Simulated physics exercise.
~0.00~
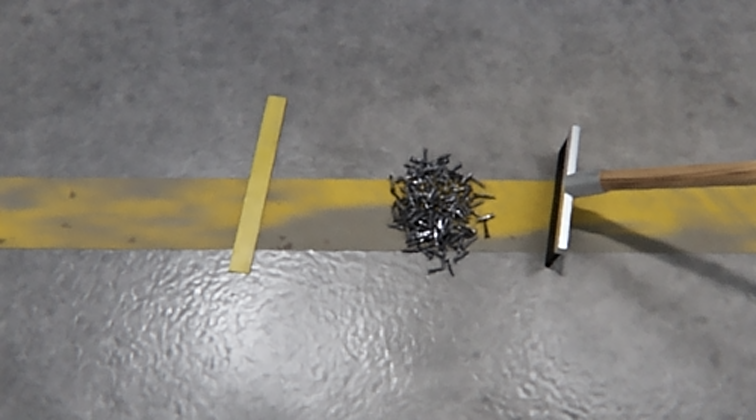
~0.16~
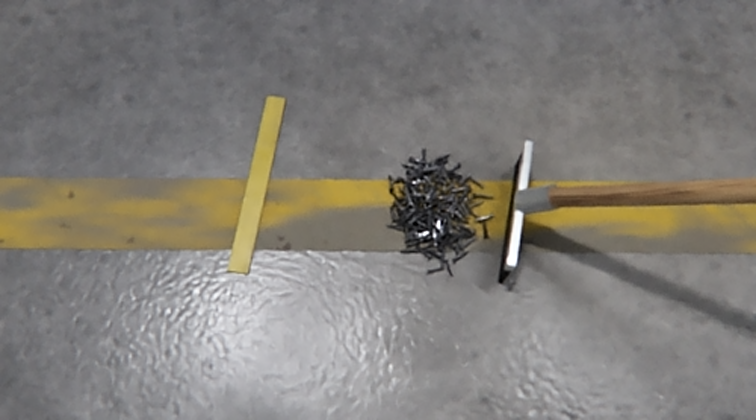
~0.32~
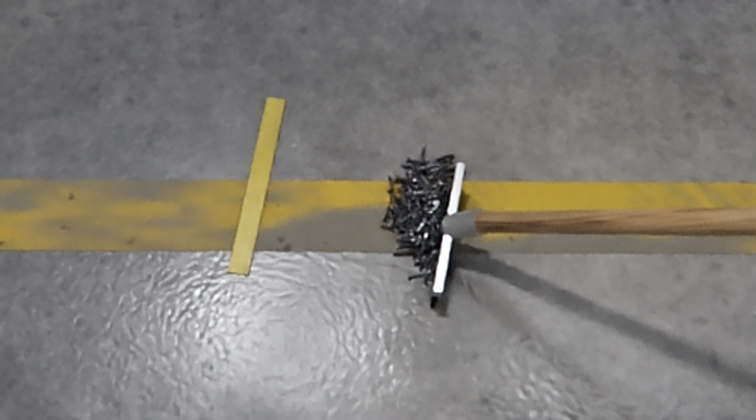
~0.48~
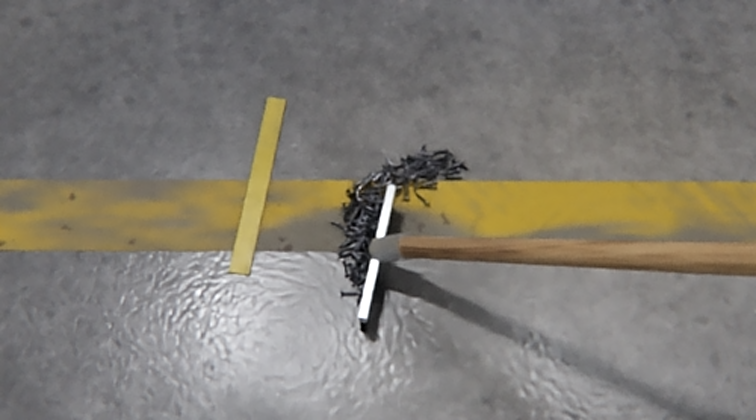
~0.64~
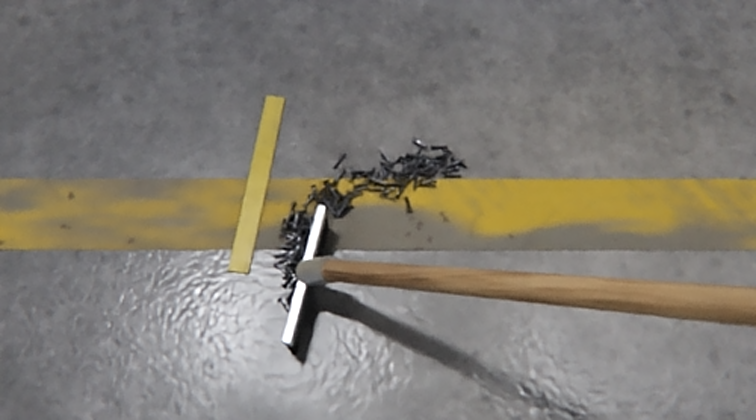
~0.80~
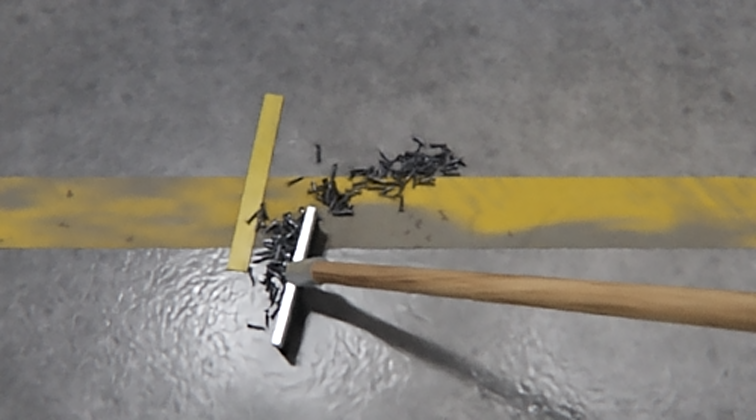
A wooden-handled squeegee slid left and slightly down the floor into a pile of dark screws, pushing some along while many trailed off its upper end, and stopped with a small heap pressed between its blade and the fixed yellow strip.
